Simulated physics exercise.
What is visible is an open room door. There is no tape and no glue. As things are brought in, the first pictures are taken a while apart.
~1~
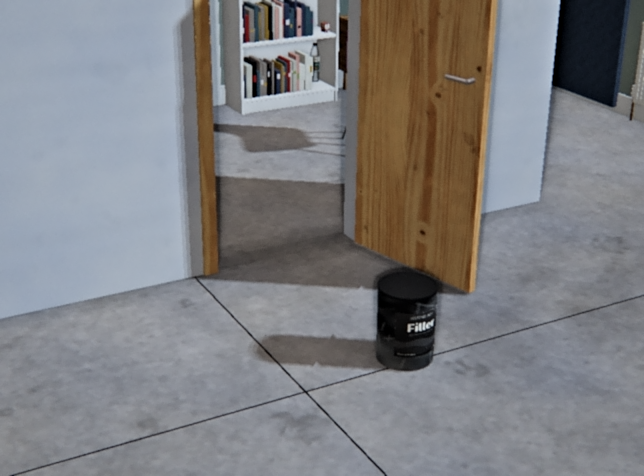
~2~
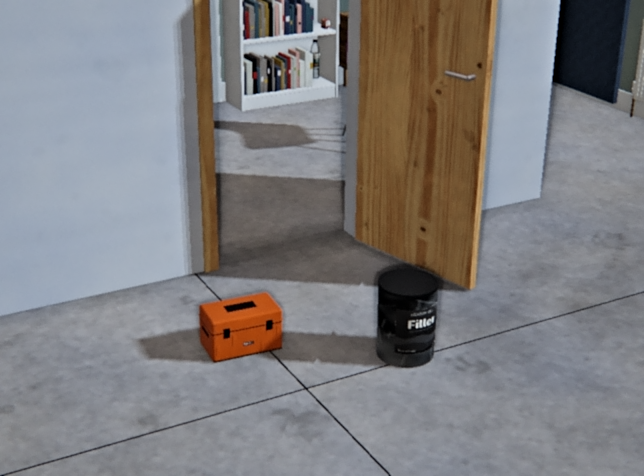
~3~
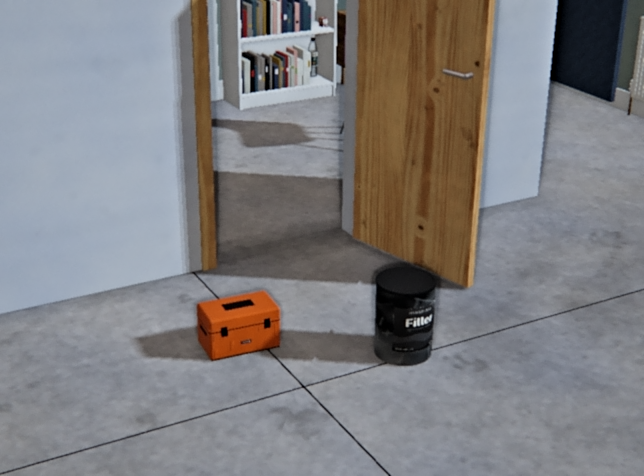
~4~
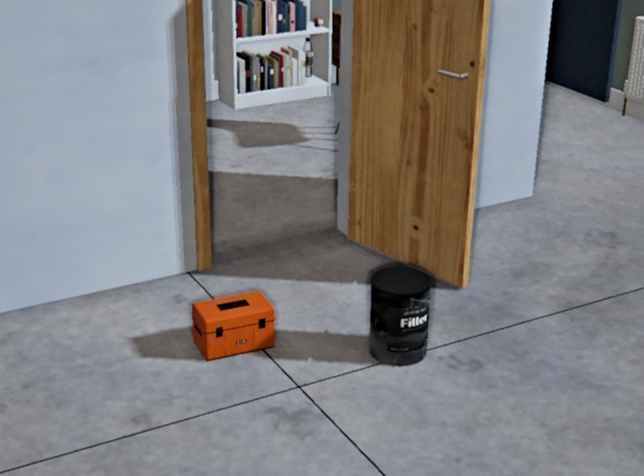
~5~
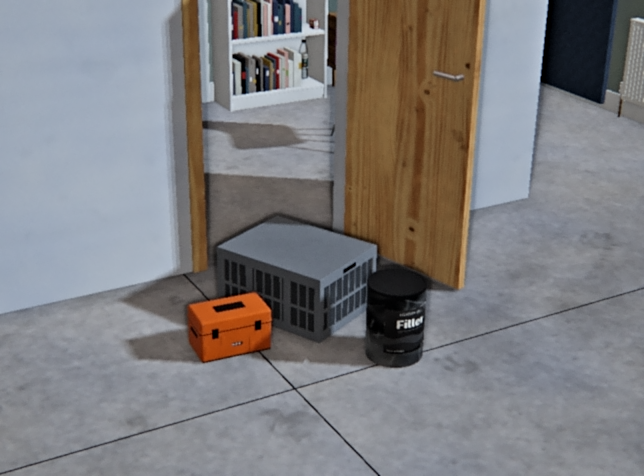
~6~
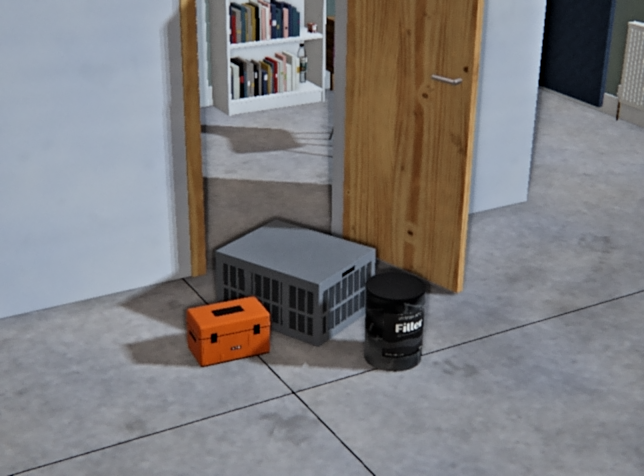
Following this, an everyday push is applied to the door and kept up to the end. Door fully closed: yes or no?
No.
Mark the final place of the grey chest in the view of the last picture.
Looks like it settles somewhere around (267, 280).
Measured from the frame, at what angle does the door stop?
It stays open at around 60°.
Then, 0.50 s later than the last frame, door at 92°.
Then, 0.80 s later than the last frame, door at 72°.
Then, 0.90 s later than the last frame, door at 68°; grey chest moved a little near (286, 280).
Then, 1.10 s later than the last frame, door at 63°; grey chest moved a little near (272, 281).
When it is over, door at 62°; moved from the start, grey chest; the other 2 as before. End places, in pixels of the last picture, grey chest near (268, 280).
